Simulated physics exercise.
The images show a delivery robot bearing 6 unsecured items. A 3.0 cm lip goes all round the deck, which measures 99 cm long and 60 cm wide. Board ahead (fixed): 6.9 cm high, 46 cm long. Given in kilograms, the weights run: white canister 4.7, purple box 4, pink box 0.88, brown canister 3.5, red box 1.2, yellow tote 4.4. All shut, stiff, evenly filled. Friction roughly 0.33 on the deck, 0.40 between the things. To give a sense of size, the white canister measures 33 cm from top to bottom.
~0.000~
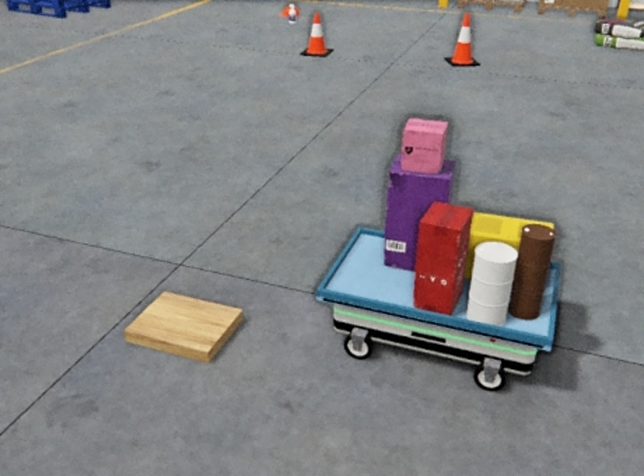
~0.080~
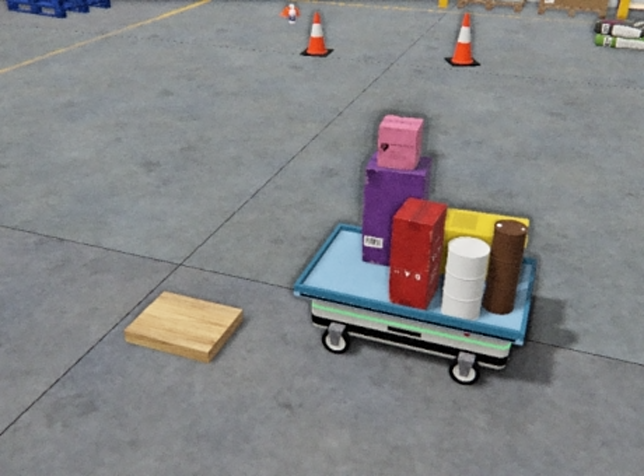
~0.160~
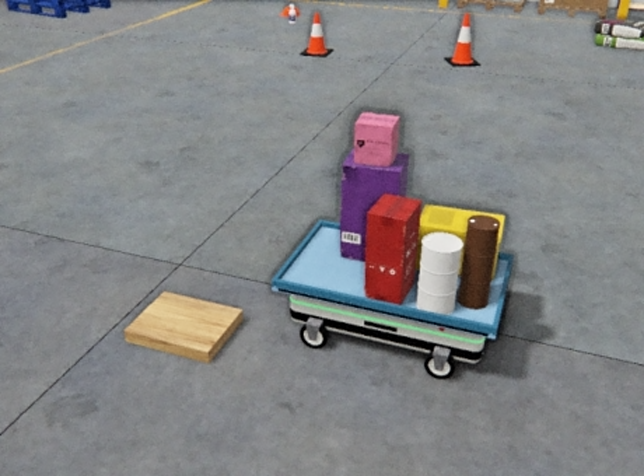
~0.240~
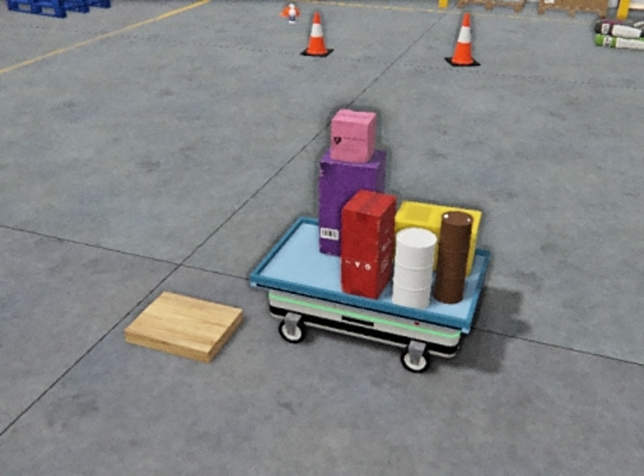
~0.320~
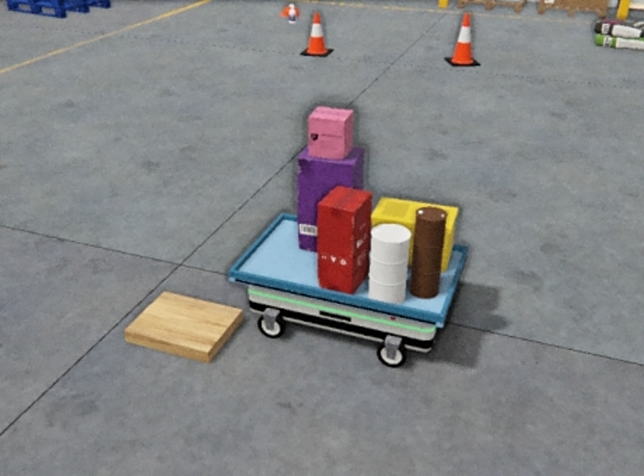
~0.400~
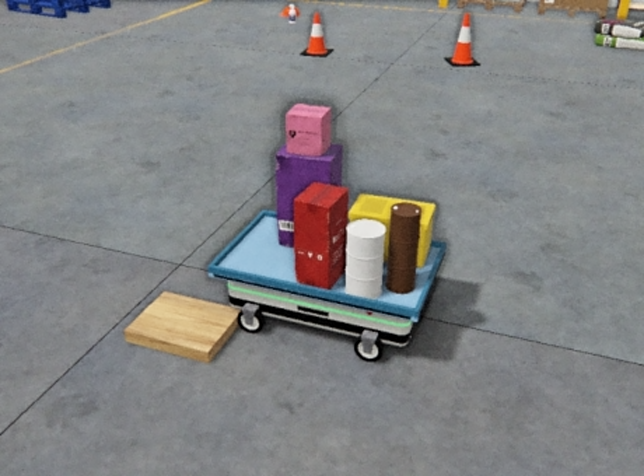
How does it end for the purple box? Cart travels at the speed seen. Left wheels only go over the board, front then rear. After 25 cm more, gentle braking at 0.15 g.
The purple box remains upright.
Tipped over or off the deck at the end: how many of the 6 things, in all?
Count: 3.
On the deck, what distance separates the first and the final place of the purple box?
It ends about 12 centimetres from where it started.
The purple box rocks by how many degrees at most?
Maximum lean: 20°.
Around 0.90 s, cart has run 126 cm; purple box at 16° to upright near (195, 165); red box at 40° to upright; pink box at 17° to upright.
Around 1.30 s, cart has run 182 cm; pink box and brown canister now off the deck; purple box shifted 11 cm near (83, 158); white canister on its side.
Around 1.80 s, cart has run 240 cm; white canister now off the deck; purple box shifted 12 cm; red box shifted 23 cm.
Finally (2.8 s), off the deck and tipped over, white canister, pink box and brown canister; not toppled but over 10 cm from the start, purple box and red box; yellow tote still in place (within 10 cm).
